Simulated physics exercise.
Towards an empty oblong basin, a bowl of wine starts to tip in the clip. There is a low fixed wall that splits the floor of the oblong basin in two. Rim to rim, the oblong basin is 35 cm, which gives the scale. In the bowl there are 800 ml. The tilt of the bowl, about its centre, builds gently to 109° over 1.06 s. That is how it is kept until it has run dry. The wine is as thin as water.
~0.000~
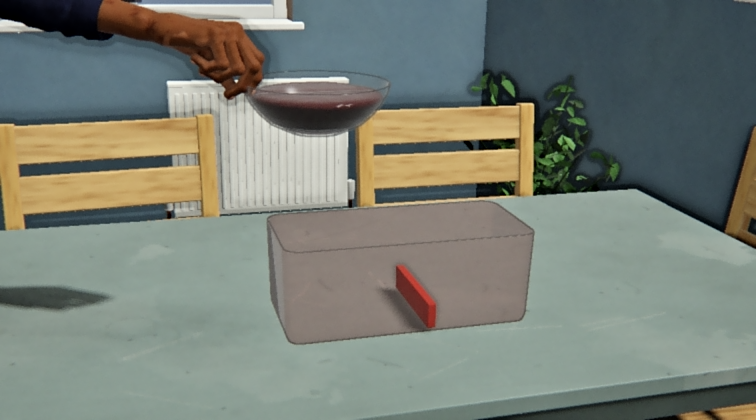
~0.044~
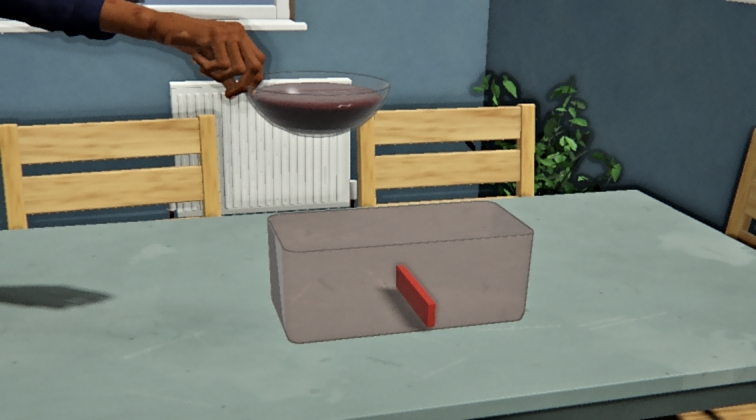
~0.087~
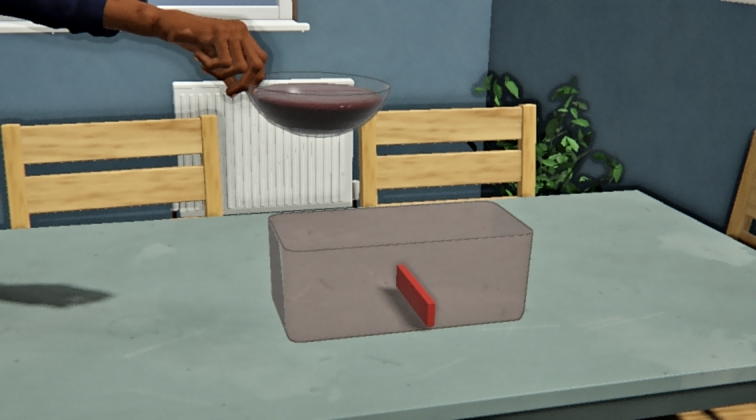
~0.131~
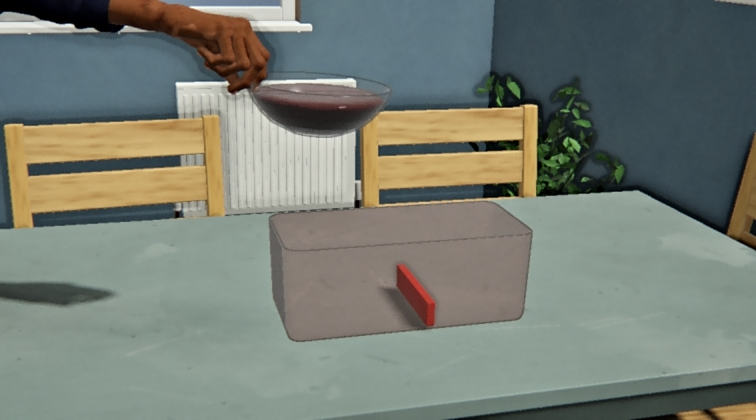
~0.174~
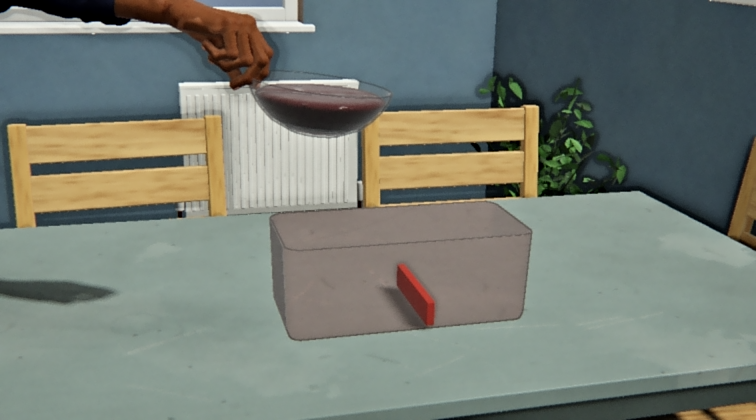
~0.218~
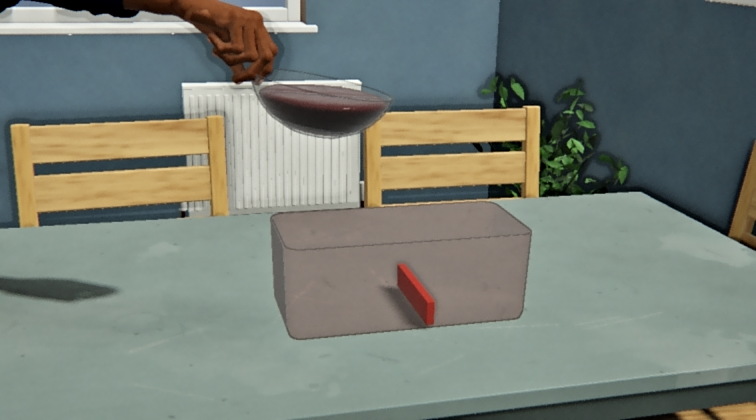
A hand gently tilting a clear bowl of dark red wine rightward above an oblong basin with a red divider on a table.
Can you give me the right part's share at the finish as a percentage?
Sure, about 62 percent.
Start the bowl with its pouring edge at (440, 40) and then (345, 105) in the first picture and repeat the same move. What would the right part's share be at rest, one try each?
I'd say 65 percent on the first go, 15 percent on the next.
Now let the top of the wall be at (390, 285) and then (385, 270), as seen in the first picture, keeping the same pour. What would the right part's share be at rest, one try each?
First try about 80 %, second try about 90 %.
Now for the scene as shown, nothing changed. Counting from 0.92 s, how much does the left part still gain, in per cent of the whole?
I'd put it at some 3 percent.
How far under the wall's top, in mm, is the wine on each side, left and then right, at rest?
About 26 mm on the left, about 12 mm on the right.
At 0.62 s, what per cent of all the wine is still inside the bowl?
Still held: Roughly 22 % of the total.
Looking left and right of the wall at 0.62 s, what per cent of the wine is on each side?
Left roughly 3 per cent, right roughly 26.
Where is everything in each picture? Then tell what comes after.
In the first picture, it leans 0°; its right rim is at (387, 82); the wine meets the walls at (247, 95) and (380, 90); the oblong basin's rim runs from (275, 235) to (514, 217); the wall's top is at (415, 285).
In the second picture, it leans 0°; its right rim is at (387, 83); the wine meets the walls at (248, 94) and (380, 91).
In the third picture, it leans 2°; its right rim is at (388, 85); the wine meets the walls at (249, 94) and (381, 93).
In the fourth picture, it leans 4°; its right rim is at (389, 88); the wine meets the walls at (251, 93) and (382, 95).
In the fifth picture, it leans 7°; its right rim is at (389, 92); the wine meets the walls at (254, 92) and (383, 96).
In the sixth picture, it leans 11°; its right rim is at (390, 98); the wine meets the walls at (257, 91) and (386, 98).
After 0.62 s the tilt is 69° and 21 per cent is still to pour, 3 is left of the wall and 27 right of it.
After 0.92 s the tilt is 104° and 0 per cent is still to pour, 34 is left of the wall and 64 right of it.
After 1.22 s the tilt is 109° and 0 per cent is still to pour, 36 is left of the wall and 63 right of it.
After 1.56 s the tilt is 109° and 0 per cent is still to pour, 37 is left of the wall and 62 right of it.
In the end 37 per cent lies left of the wall, 62 right of it and 1 outside.
